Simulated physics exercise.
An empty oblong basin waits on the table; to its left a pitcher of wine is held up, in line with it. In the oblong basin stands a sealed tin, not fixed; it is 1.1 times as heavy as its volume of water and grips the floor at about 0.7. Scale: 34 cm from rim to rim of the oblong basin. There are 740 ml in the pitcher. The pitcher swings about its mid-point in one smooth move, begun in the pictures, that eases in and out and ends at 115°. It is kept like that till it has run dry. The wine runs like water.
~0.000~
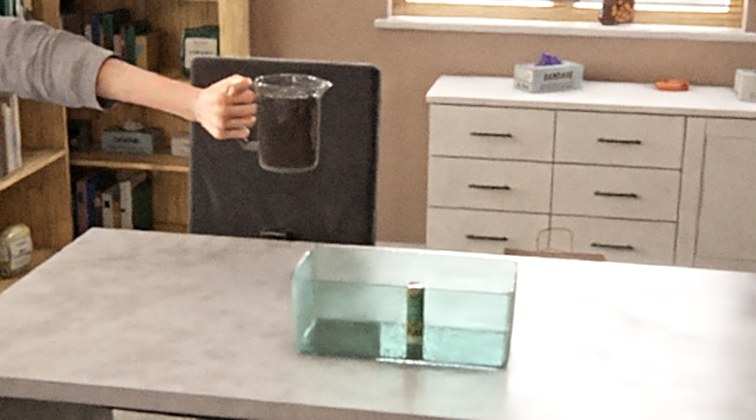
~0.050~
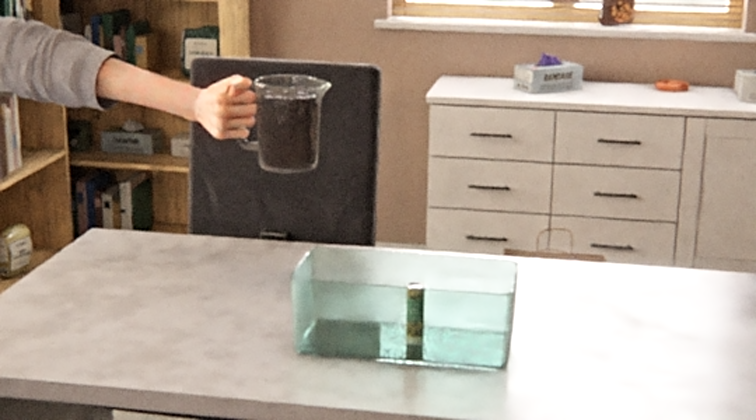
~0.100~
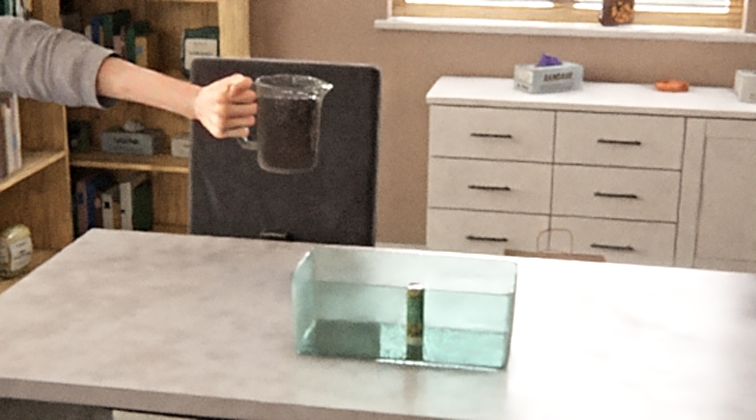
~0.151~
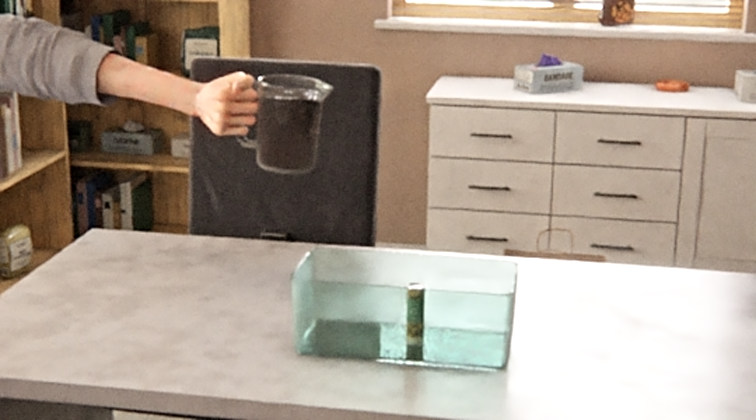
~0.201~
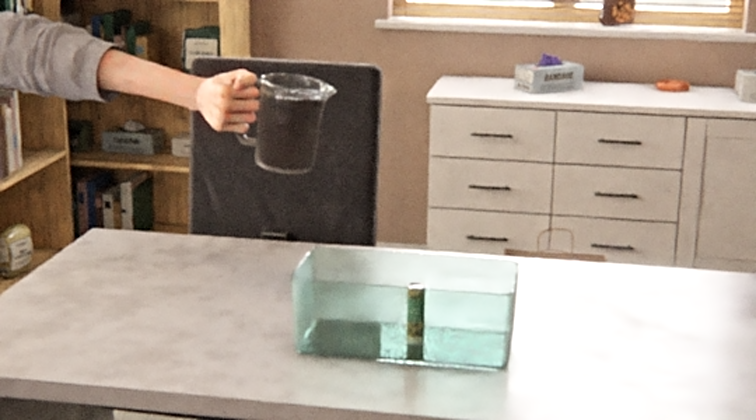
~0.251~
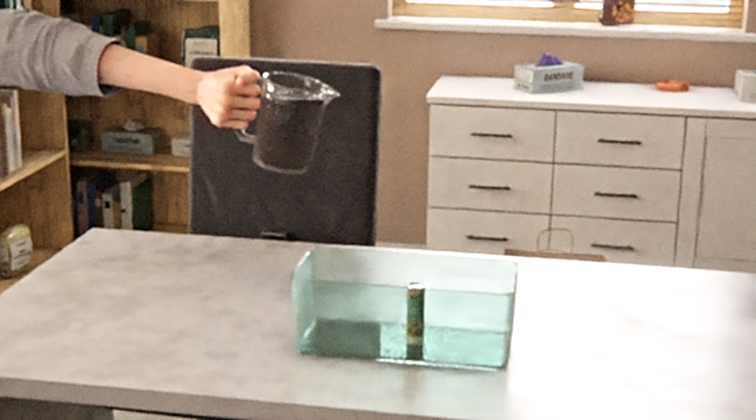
A hand reaching in from the left holds a clear glass pitcher of dark liquid above a pale grey table, seen from slightly above in a room with wooden bookshelves and a white chest of drawers. Below and right of it sits a greenish glass basin with a small green-and-gold tin, a dark chair behind. The pitcher stays upright, then slowly tilts rightward, while the camera stays still.
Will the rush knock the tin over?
It topples.
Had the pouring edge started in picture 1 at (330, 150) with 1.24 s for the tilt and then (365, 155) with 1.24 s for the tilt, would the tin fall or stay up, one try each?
First it stays up; then it topples.
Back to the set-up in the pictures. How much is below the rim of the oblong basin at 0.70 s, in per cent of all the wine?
Some 2 per cent.
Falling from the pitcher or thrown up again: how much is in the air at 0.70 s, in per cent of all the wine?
Near 16 in a hundred.
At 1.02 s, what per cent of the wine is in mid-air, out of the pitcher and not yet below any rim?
About 30 per cent.
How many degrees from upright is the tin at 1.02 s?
Near 20° from upright.
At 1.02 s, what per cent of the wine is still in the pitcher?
Some 24 per cent.
After 0.70 s the tilt is 69° and 81 per cent is still to pour; the tin stands where it began.
After 1.02 s the tilt is 107° and 24 per cent is still to pour; the tin leans 20°.
After 1.37 s the tilt is 115° and 0 per cent is still to pour; the tin lies on its side.
After 1.74 s the tilt is 115° and 0 per cent is still to pour; the tin lies on its side.
In the end the tin lies on its side.
